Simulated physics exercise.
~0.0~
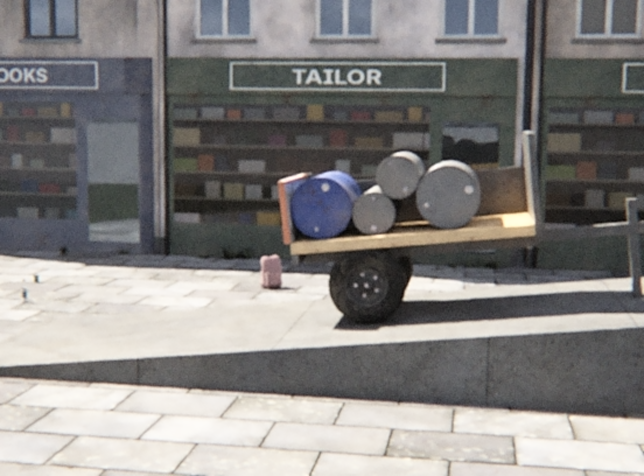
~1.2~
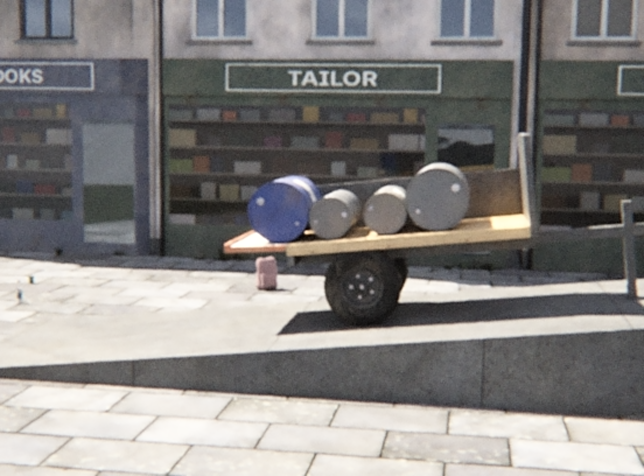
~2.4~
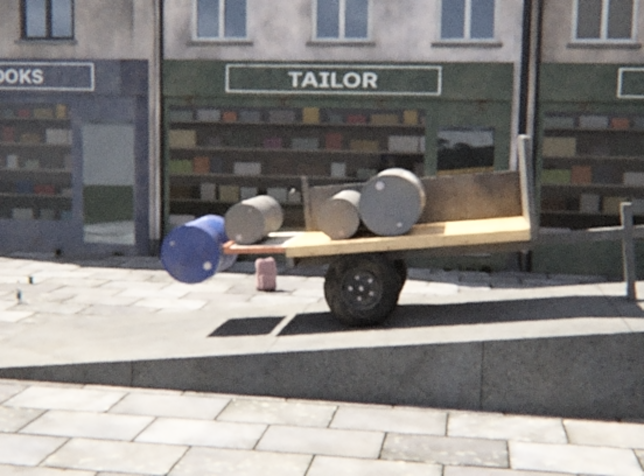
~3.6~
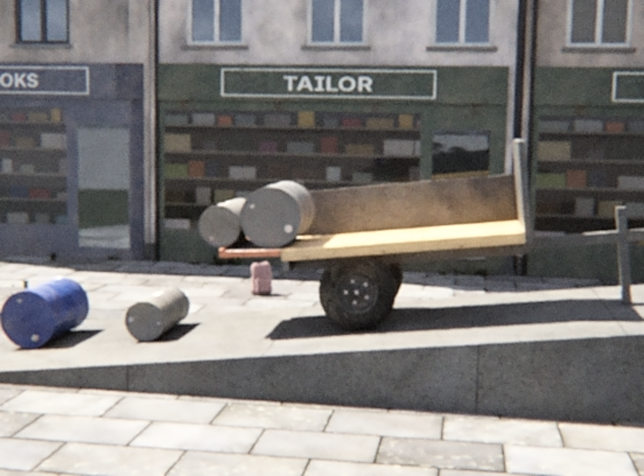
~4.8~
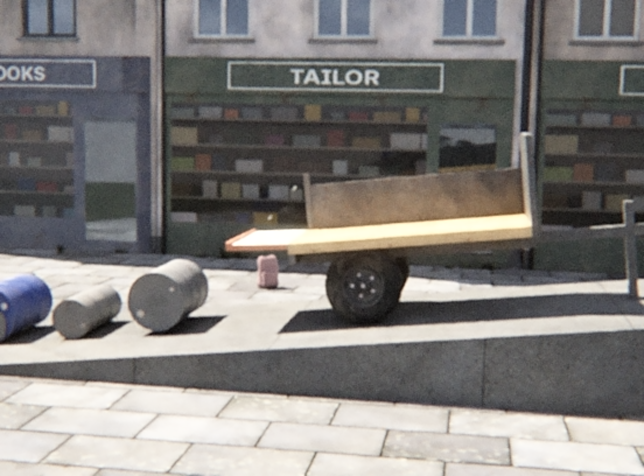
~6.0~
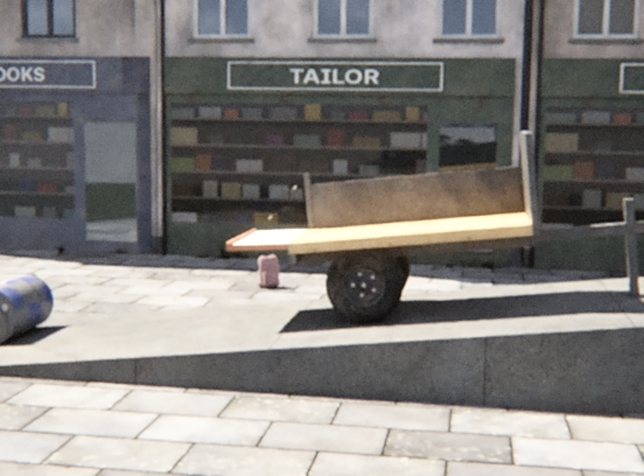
Blue drum and three grey drums rolling left off a sloping trailer over its lowered tailgate, ending down on the ground.
